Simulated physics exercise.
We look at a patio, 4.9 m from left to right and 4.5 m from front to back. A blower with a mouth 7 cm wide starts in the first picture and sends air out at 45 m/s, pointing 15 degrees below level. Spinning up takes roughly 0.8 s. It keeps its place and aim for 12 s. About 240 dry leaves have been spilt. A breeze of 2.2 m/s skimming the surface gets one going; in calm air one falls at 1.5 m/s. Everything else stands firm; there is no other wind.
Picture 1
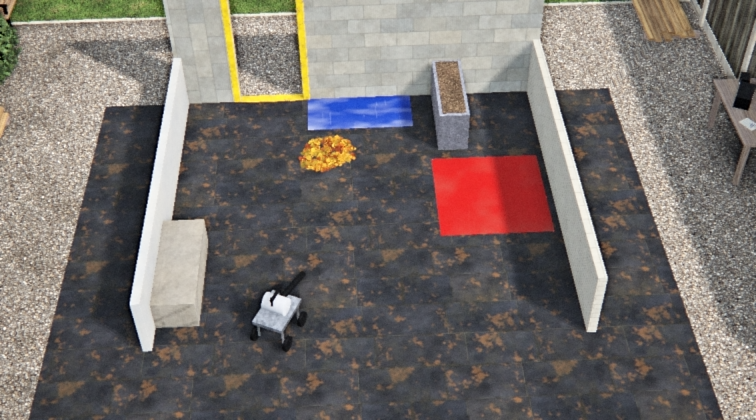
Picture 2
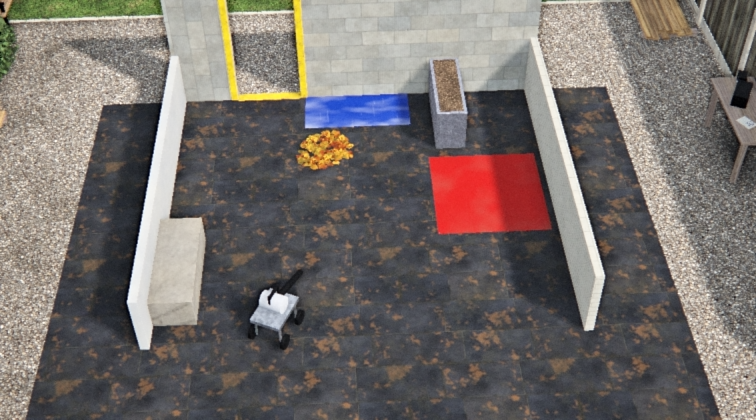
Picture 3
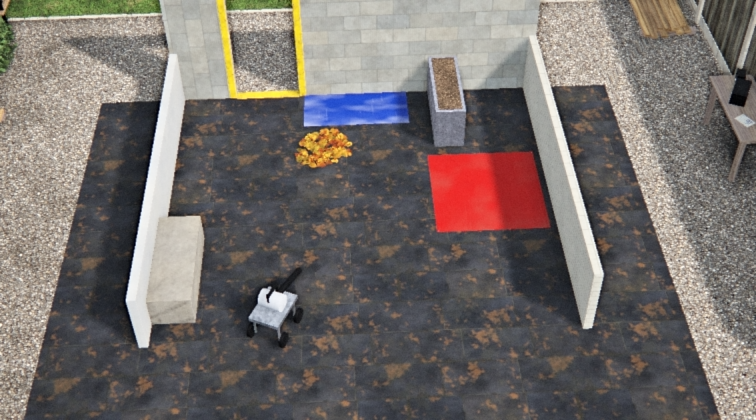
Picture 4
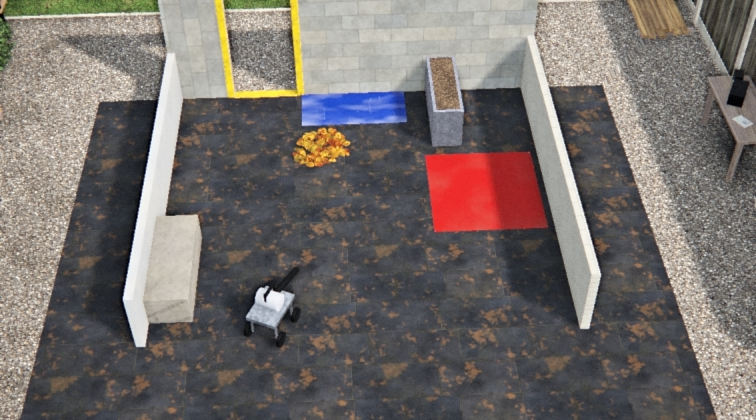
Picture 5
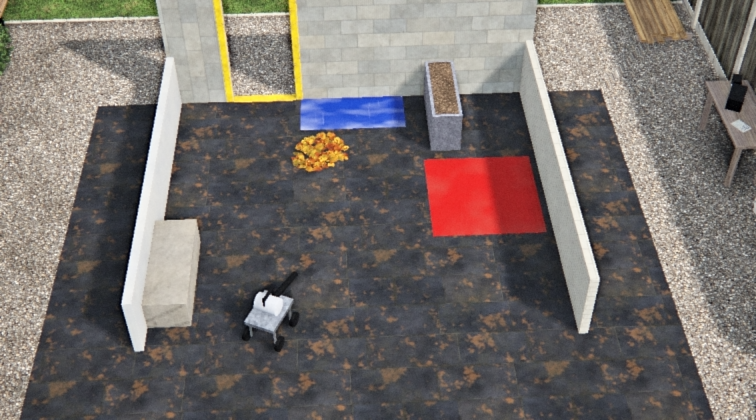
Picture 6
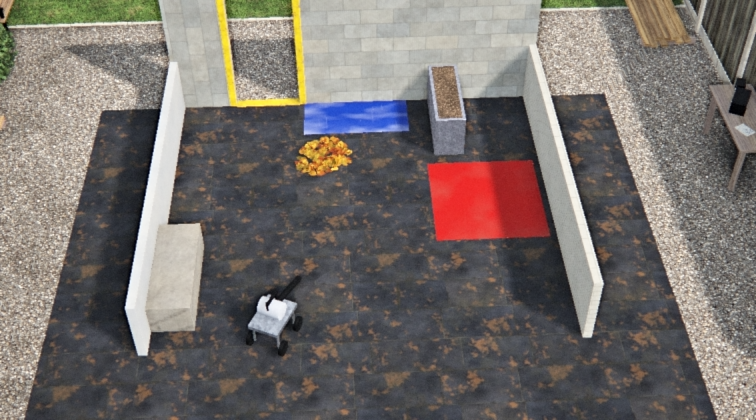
Small wheeled blower standing on a dark patio facing a heap of orange leaves, nothing moving but slight camera sway.
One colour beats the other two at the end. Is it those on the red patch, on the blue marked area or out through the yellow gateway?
It is blue that takes the most.
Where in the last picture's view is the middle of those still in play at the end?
At about (322, 106).
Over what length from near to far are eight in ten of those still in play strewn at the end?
About 0.4 m.
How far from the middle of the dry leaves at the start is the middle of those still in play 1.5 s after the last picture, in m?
About 1.0 m.
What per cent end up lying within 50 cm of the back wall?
Near 90 %.
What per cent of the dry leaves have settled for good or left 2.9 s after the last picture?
Some 40 per cent.
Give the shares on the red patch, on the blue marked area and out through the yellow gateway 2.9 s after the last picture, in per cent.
Roughly 0 % red, 80 % blue, 0 % yellow.
Then, 1.5 s after the last picture the count stands so, 0 % are out through the yellow gateway, 0 % on the red patch and 75 % on the blue marked area; the middle of those still in play is near (325, 113).
Then, 2.9 s after the last picture the count stands so, 0 % are out through the yellow gateway, 0 % on the red patch and 76 % on the blue marked area; the middle of those still in play is near (323, 109).
Then, 5.7 s after the last picture the count stands so, 2 % are out through the yellow gateway, 0 % on the red patch and 75 % on the blue marked area; the middle of those still in play is near (322, 106).
Then, 11.1 s after the last picture, at the end, 7 % are out through the yellow gateway, 0 % on the red patch and 72 % on the blue marked area; the middle of those still in play is near (322, 106).
